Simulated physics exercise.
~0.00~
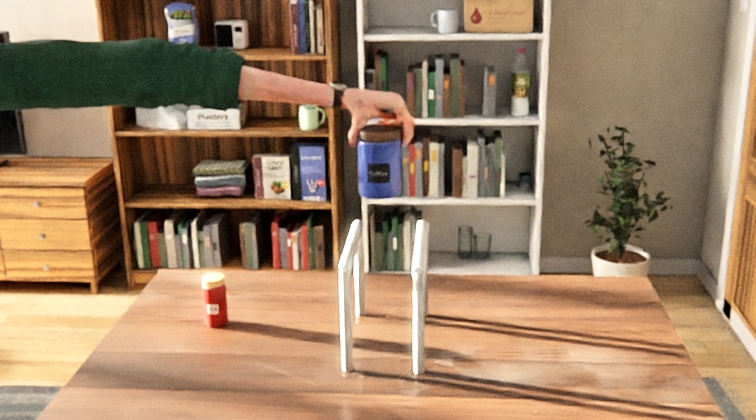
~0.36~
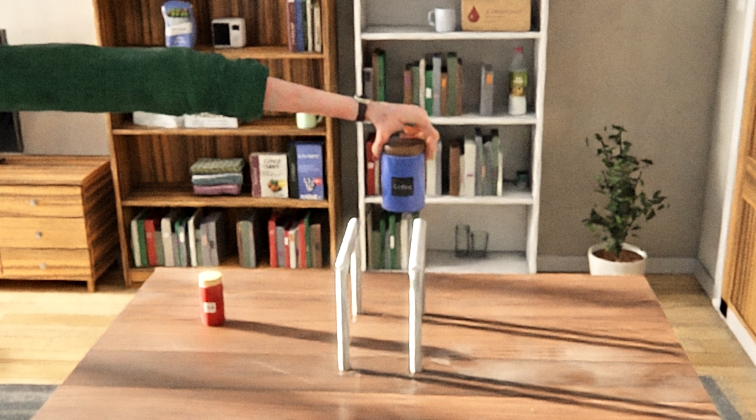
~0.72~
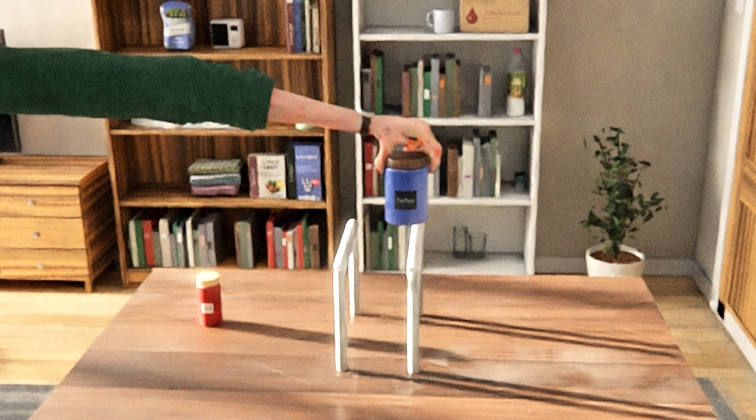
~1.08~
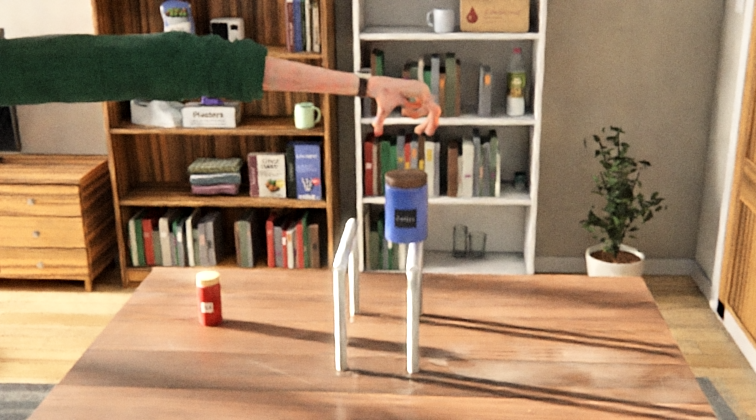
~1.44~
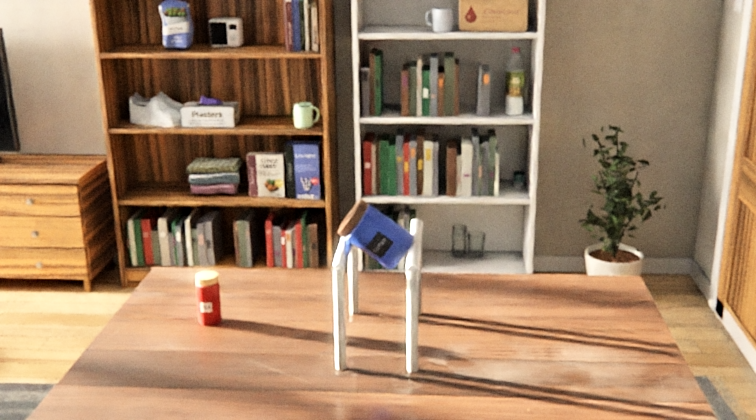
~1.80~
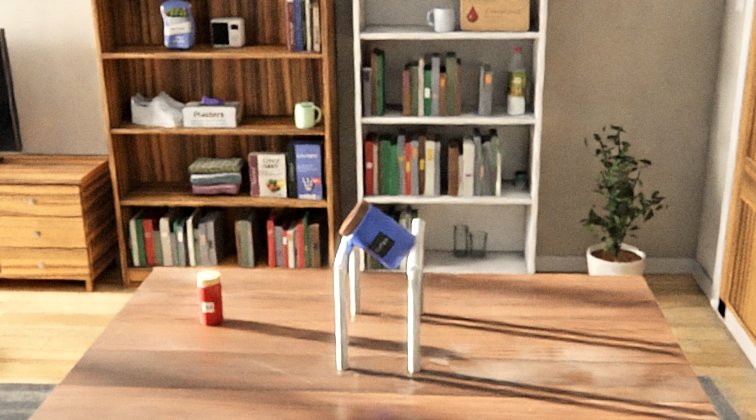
A blue jar with a brown lid hangs from a hand in a green sleeve, above two white supports on a wooden table, seen from the front by a slightly swaying camera. Behind are bookshelves and a potted plant, and a red shaker with a pale lid stands at left. The hand carries the jar rightward, lowers it upright over the right support, then lets go and draws back. The jar tips to the left and drops across the gap. It ends lodged aslant between the tops of the supports, while the shaker stays put.
